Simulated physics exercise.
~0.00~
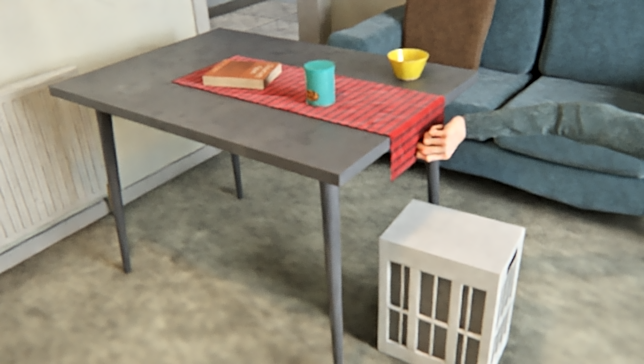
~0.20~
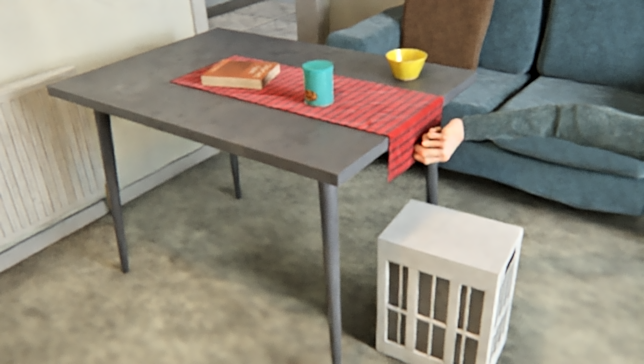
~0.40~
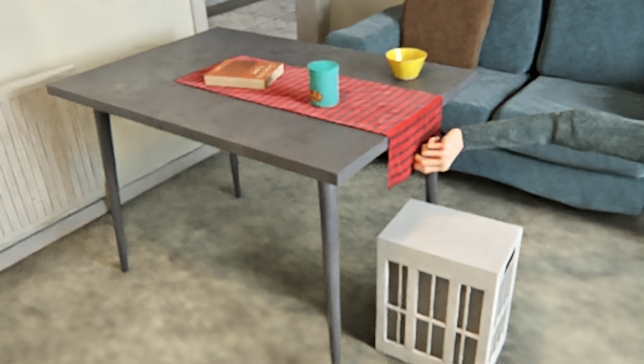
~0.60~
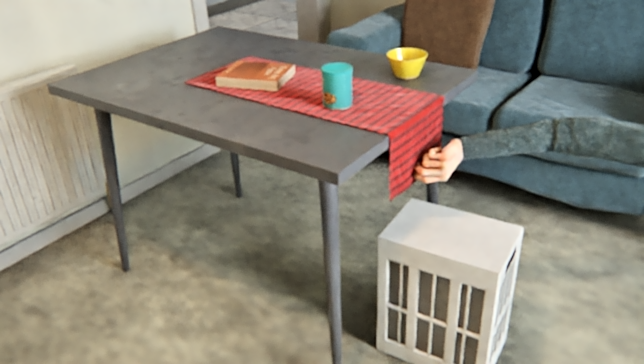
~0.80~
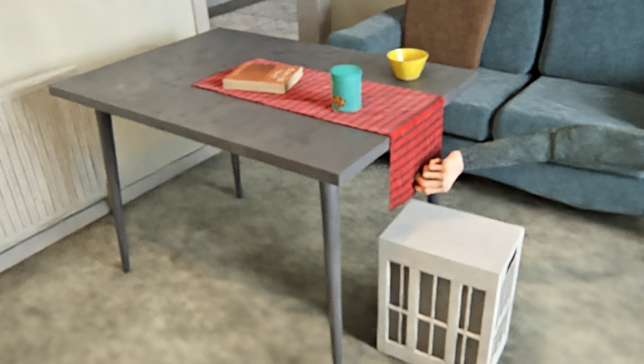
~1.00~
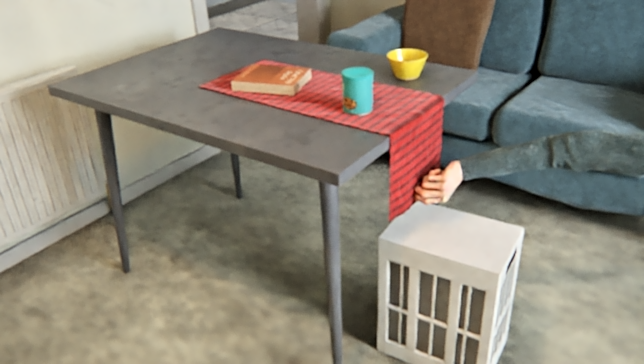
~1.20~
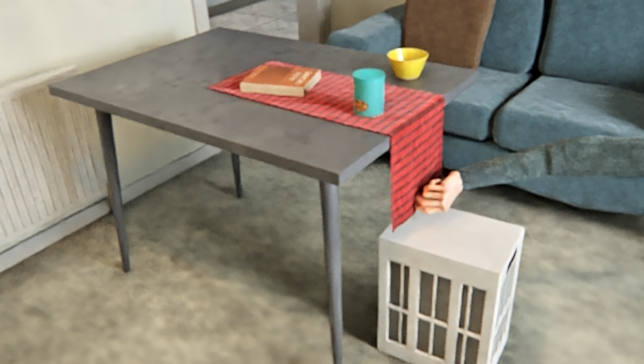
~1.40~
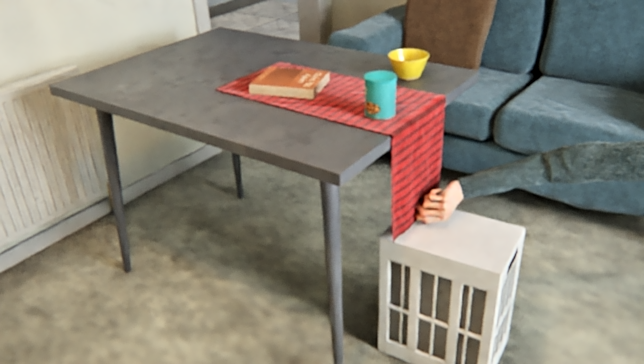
A red cloth runs across a dark grey table in a living room, seen from slightly above, with an orange book and a turquoise tin resting on it and a yellow bowl beside it near the far edge. A hand reaching in from the right, in front of a blue sofa, grips the hanging end above a white crate. After barely shifting at first, the cloth is drawn steadily downward, carrying the book and the upright tin to the right. Finally the hem reaches the crate's top, with the tin and book still on the table and the bowl unmoved.
